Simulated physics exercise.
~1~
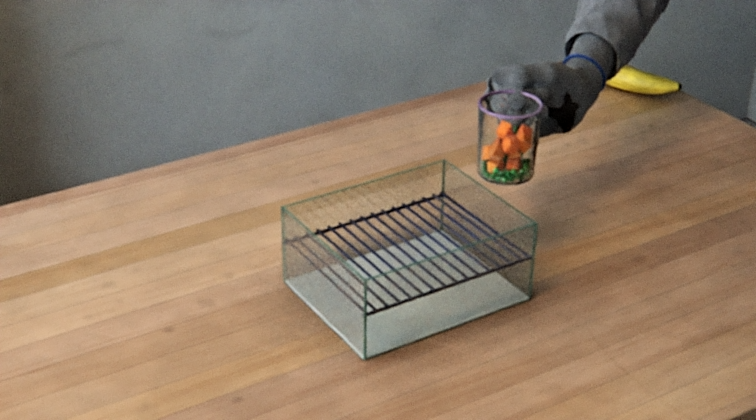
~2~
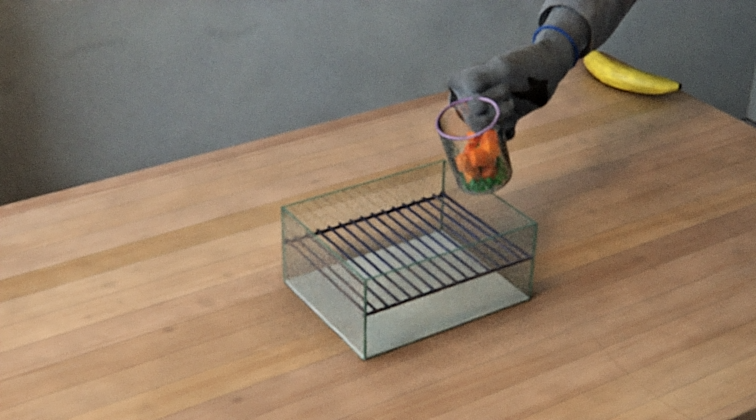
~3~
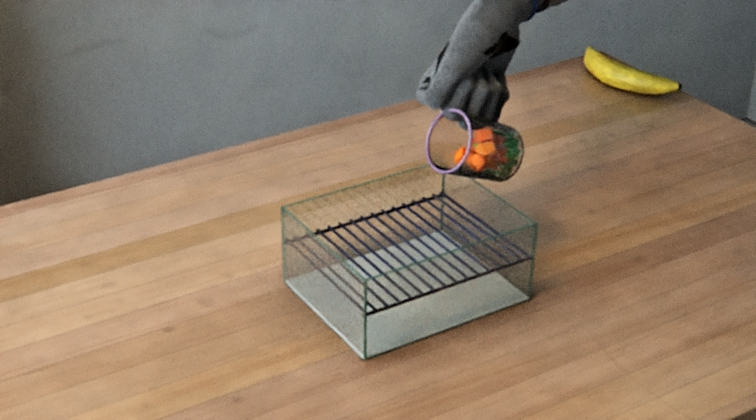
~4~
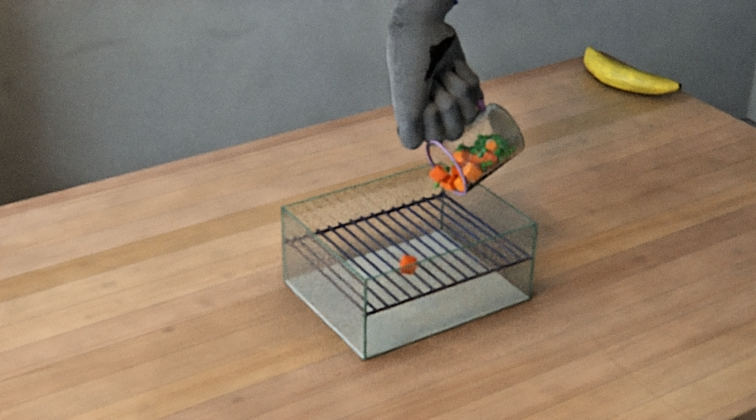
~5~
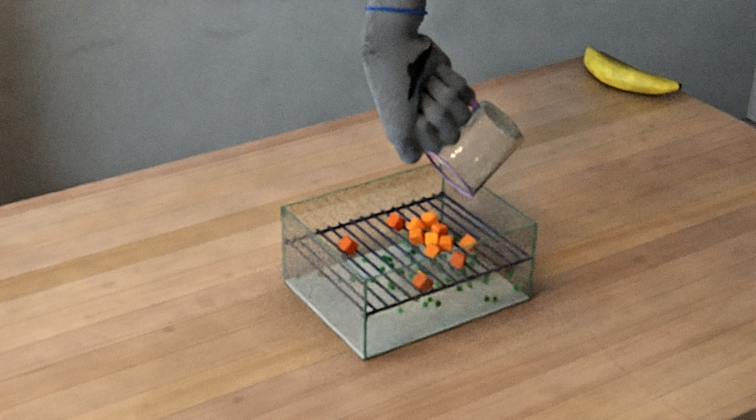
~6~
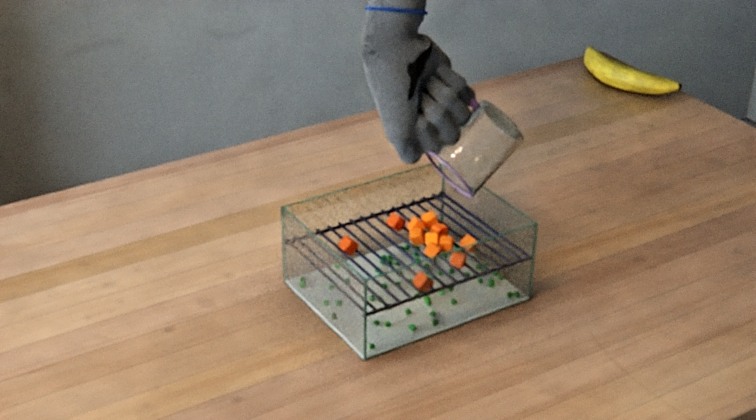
Over a glass box, a gloved hand tips out orange cubes, which stay on the wires, and green bits, which fall through.
